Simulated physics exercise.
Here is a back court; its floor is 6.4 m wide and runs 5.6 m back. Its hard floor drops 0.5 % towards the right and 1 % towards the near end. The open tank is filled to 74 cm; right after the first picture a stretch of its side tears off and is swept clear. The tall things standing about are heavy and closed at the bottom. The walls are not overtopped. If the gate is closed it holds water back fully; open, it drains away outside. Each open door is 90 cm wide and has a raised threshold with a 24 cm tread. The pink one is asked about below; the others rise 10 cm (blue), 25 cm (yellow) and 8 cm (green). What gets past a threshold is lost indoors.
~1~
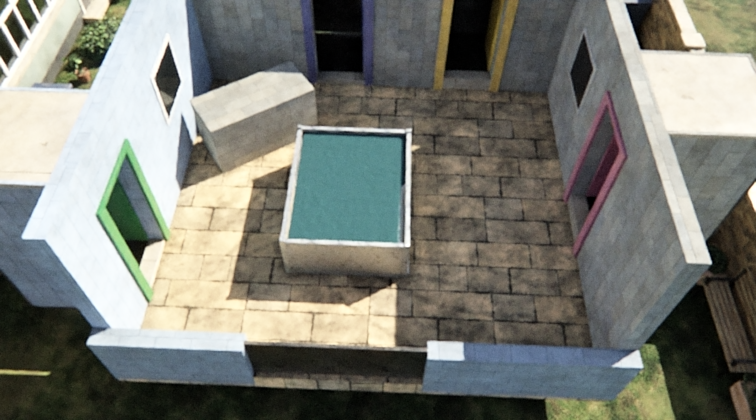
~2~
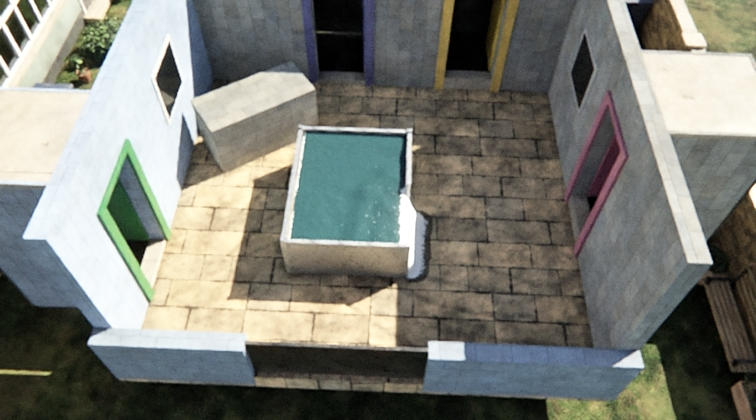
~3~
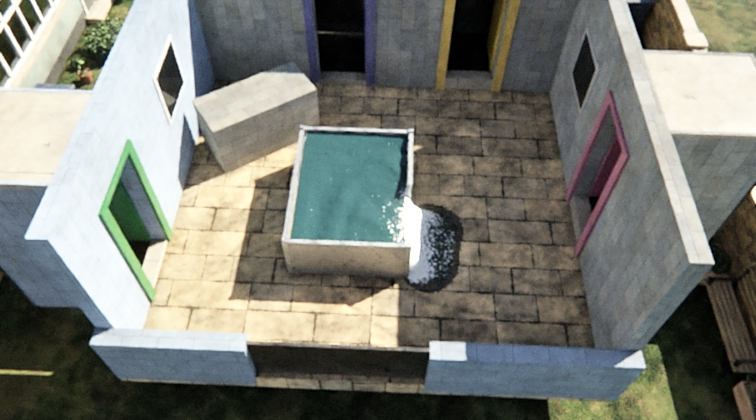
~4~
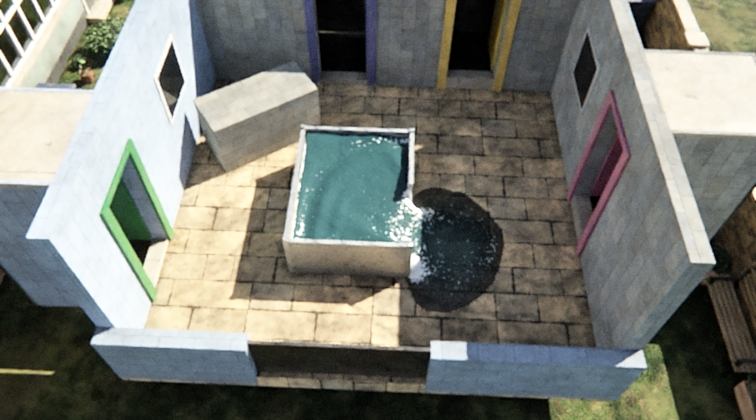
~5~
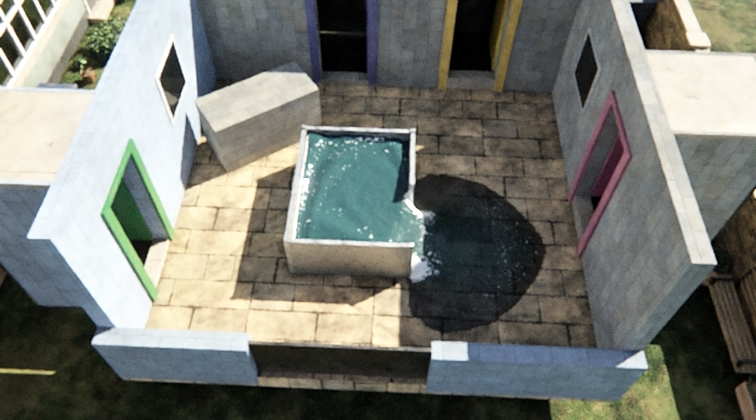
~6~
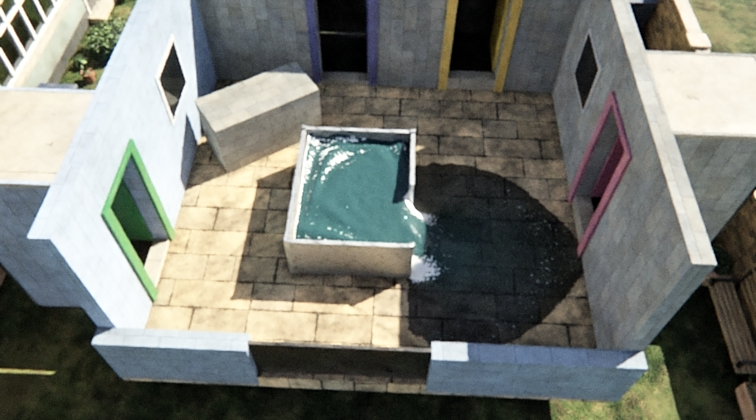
At first, a square open tank of still, blue-green water stands in a walled stone court with coloured door surrounds. Then a stretch of its right side breaks away, and water pours through the gap, churning white, and spreads in a widening dark sheet across the paving towards the pink door, leaving dry floor before it.
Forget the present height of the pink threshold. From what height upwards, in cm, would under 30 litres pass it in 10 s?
Close to 26 cm is just enough.
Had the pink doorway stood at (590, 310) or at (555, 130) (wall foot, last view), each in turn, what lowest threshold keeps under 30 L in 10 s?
About 28 and 9.0 cm.
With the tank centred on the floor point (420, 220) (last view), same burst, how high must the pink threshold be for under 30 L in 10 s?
Then roughly 33 cm.
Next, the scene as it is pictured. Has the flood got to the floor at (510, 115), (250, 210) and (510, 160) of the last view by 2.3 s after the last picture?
In turn: Under water, still dry, wet.
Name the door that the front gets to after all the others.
The green one.
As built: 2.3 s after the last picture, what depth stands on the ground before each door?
Depths in cm: Blue 0, yellow 8, green 0, pink 26.
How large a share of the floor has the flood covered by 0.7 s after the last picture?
Some 30 per cent of it.
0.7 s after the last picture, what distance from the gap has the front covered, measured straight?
Roughly 3.4 m.
Then, 0.7 s after the last picture water covers 30 % of the floor, deepest (48 cm) near (596, 376); 32 cm at the pink door, 4 litres in over its 25 cm threshold.
Then, 2.3 s after the last picture water covers 40 % of the floor, deepest (28 cm) near (530, 261); 26 cm at the pink door, 30 litres in over its 25 cm threshold.
Then, 9.3 s after the last picture water covers 100 % of the floor, deepest (14 cm) near (173, 235); 9 cm at the pink door, 33 litres in over its 25 cm threshold.
At the pink door as built, the water peaked near 34 cm, 1.1 s after the last picture.
With a threshold of 21 cm, 75 litres would have come in within the 10 s; with 28.5 cm, 13 litres. So under 30 litres takes about 26 cm.
